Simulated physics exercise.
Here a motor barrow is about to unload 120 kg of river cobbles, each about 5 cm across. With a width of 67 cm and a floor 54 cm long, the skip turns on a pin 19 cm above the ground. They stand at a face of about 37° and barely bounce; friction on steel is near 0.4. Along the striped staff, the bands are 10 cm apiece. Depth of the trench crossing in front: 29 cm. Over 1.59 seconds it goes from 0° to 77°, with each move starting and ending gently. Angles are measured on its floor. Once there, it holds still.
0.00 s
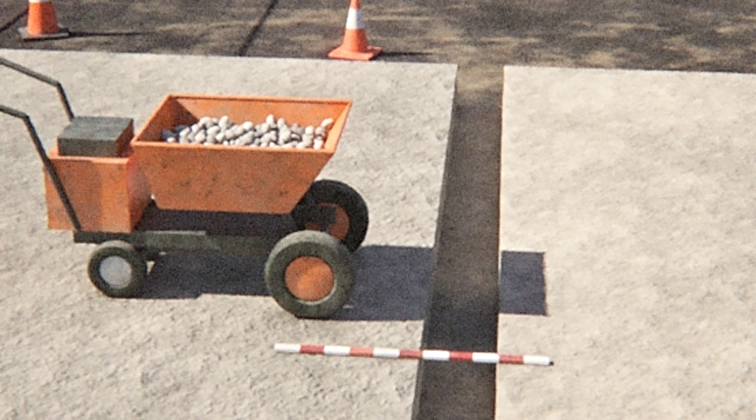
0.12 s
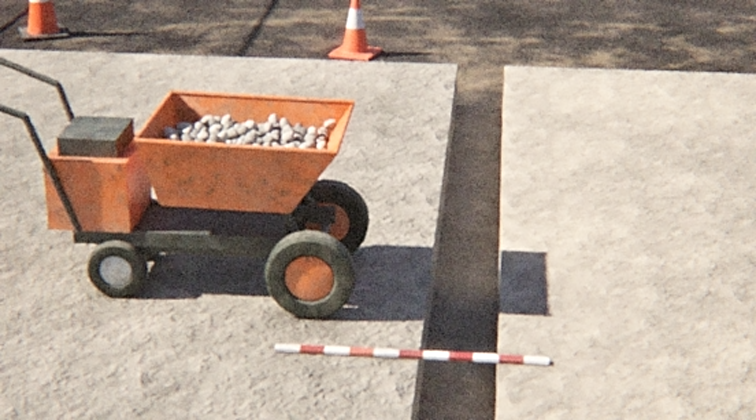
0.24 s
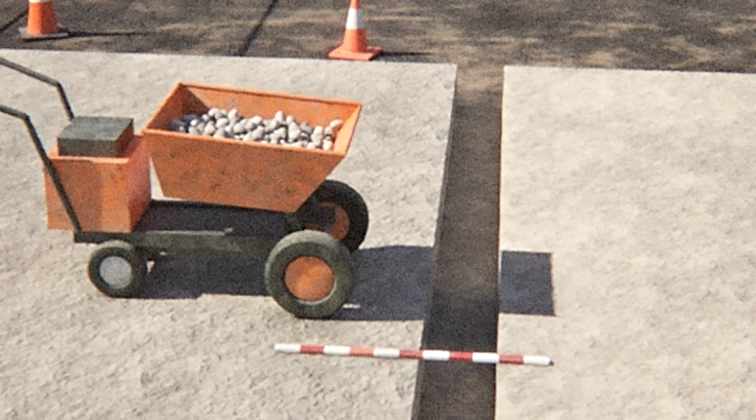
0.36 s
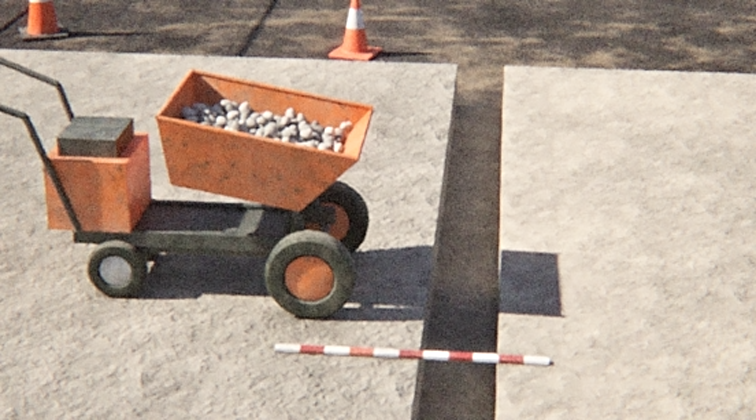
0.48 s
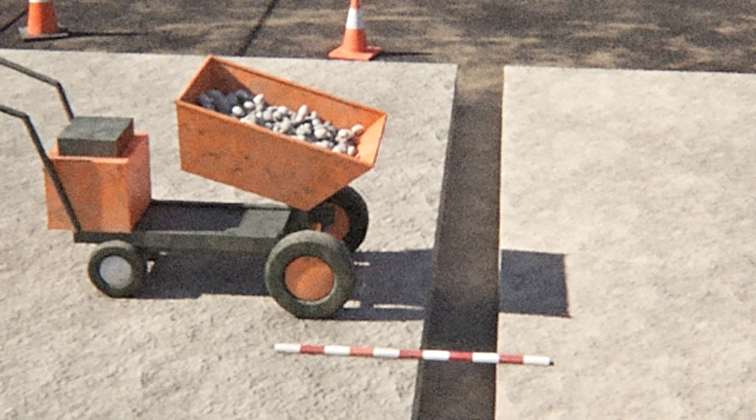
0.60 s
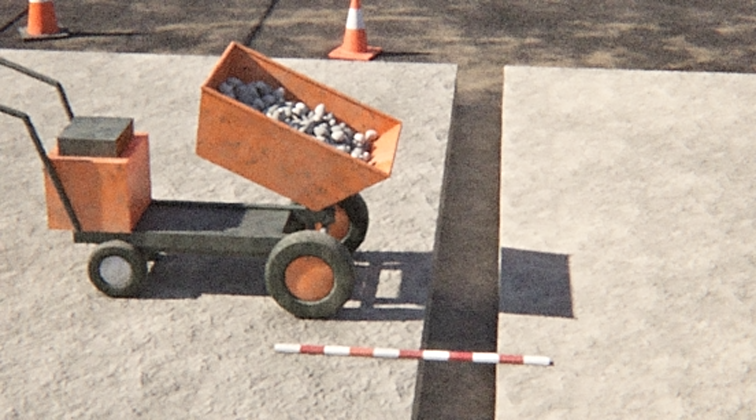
An orange skip full of rounded stones tilts steadily toward the right on a parked barrow.
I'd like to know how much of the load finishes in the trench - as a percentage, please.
Somewhere near 66 per cent of it finishes in the trench.
After 1.2 s the floor is at 65°; 100 % in the skip; the foremost stones are at (452, 225).
After 1.7 s the floor is at 77°; 47 % in the skip, 32 % in the trench, 21 % past the trench; the foremost stones are at (577, 293).
After 2.0 s the floor is at 77°; 17 % in the skip, 48 % in the trench, 35 % past the trench; the foremost stones are at (644, 286).
After 4.0 s the floor is at 77°; 0 % in the skip, 66 % in the trench, 34 % past the trench; the foremost stones are at (683, 286).
